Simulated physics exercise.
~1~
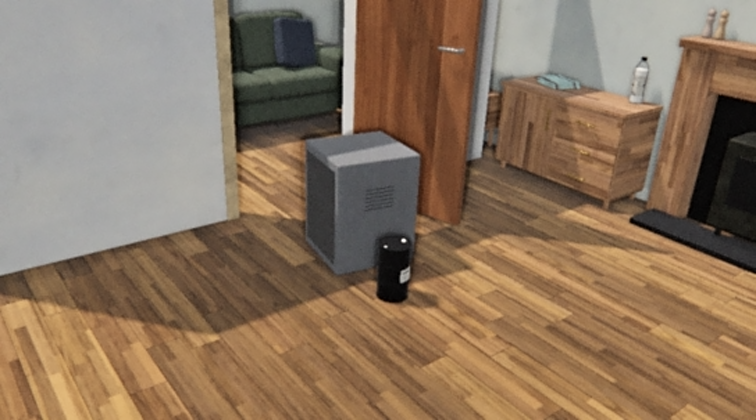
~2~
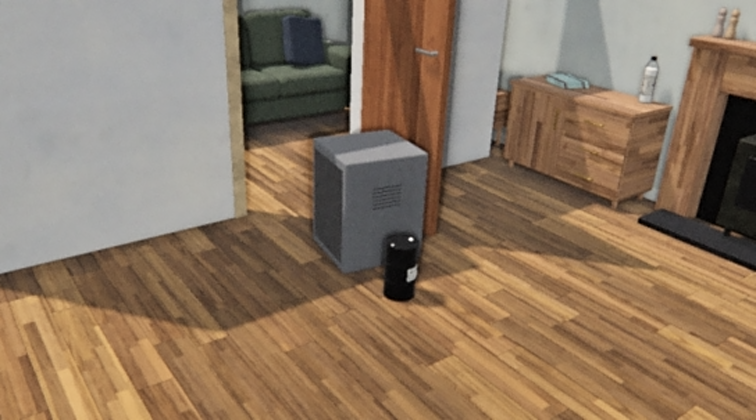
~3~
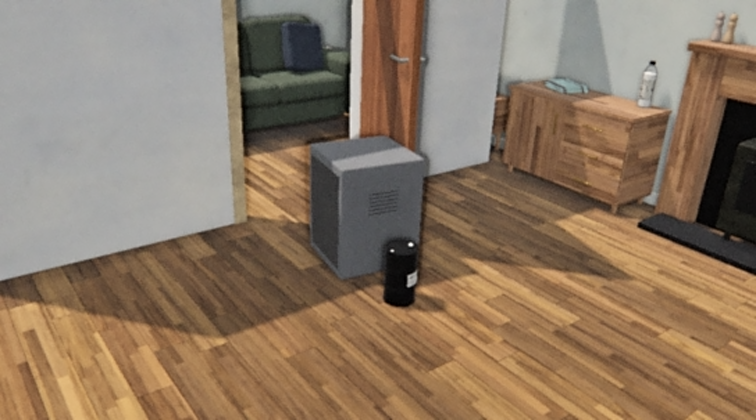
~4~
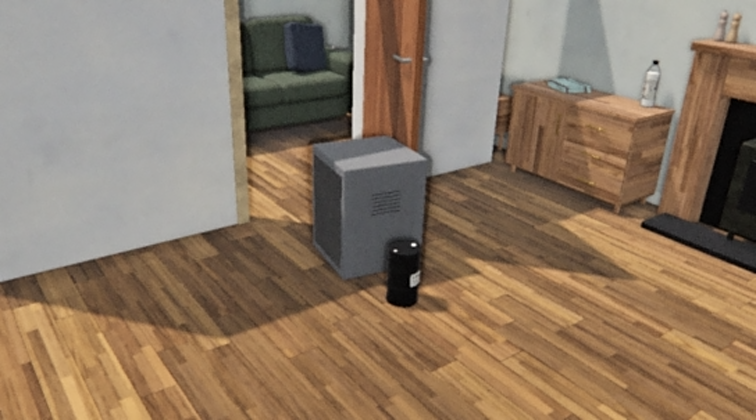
The clip shows a wooden door standing open behind a grey, box-like appliance and a small black canister on a wood floor. The door swings partway toward closing, then stops short and rests still well open, with the appliance and canister standing essentially where they were.
